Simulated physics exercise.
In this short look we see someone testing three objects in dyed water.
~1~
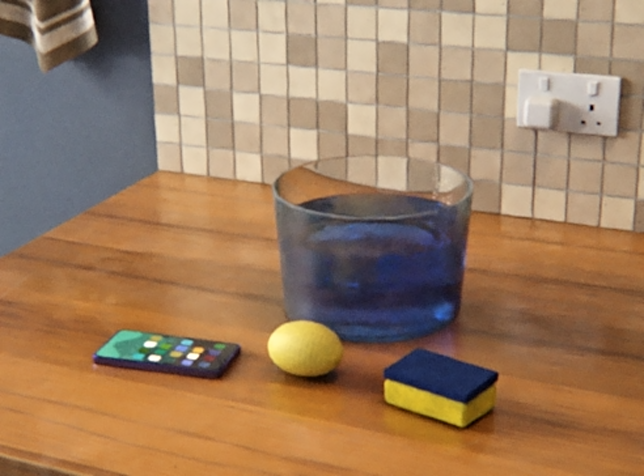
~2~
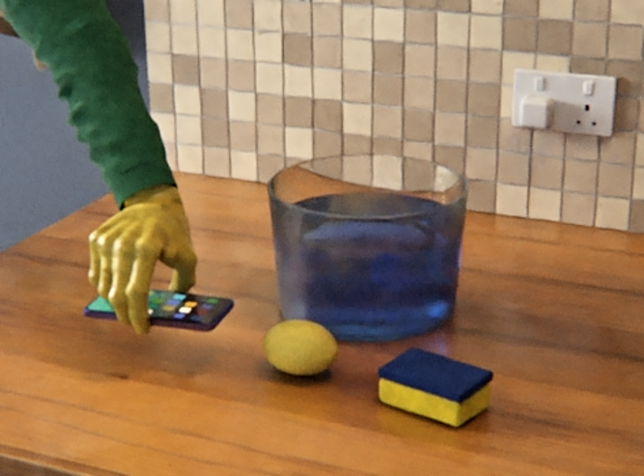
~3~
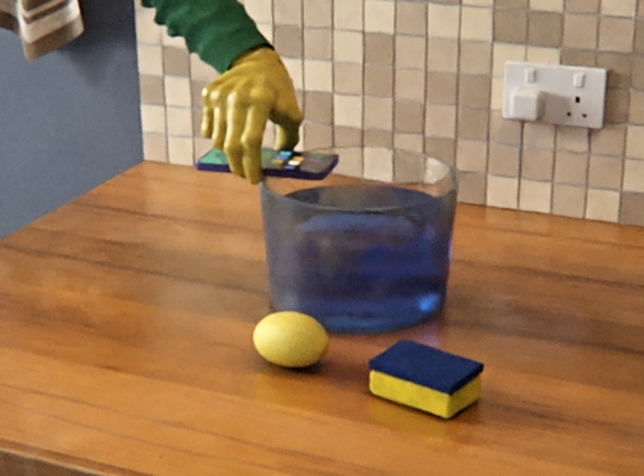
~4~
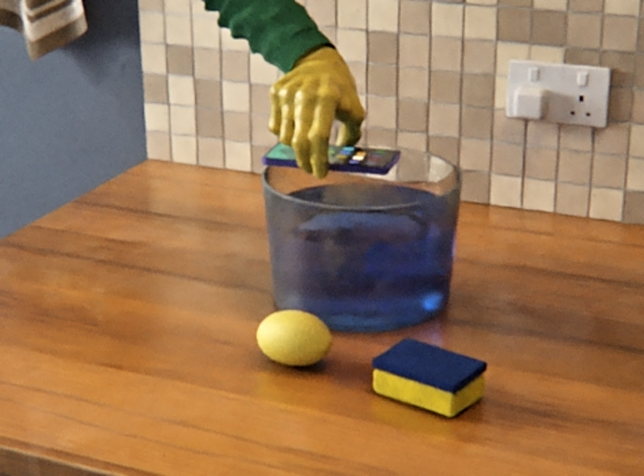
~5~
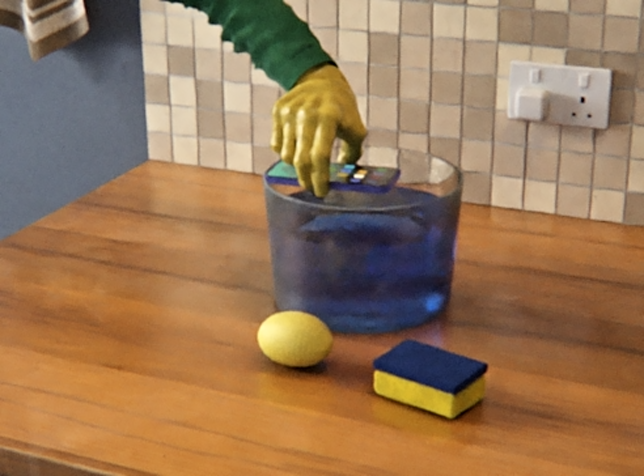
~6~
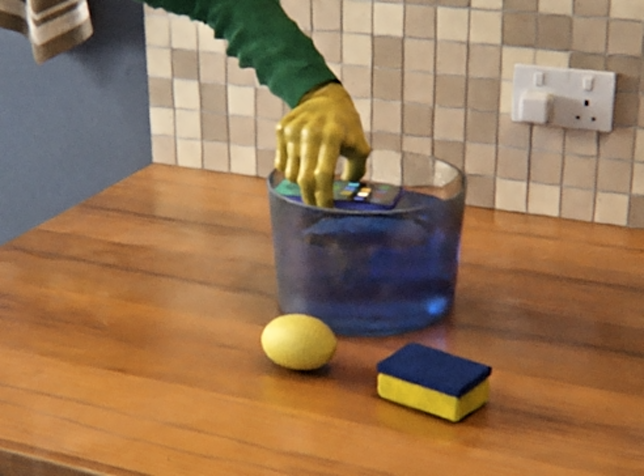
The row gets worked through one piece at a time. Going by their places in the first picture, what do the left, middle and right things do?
Well, from the left it falls to the base, then remains up, then remains up.
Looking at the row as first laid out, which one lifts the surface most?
My pick is the centre of the three.
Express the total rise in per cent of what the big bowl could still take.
Near 16 in a hundred.
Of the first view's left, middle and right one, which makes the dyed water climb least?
The rightmost item.
A moment on, the phone drops to the bottom.
Further on, the lemon stays afloat.
When it is over, the sponge stays afloat; afloat, lemon and sponge.
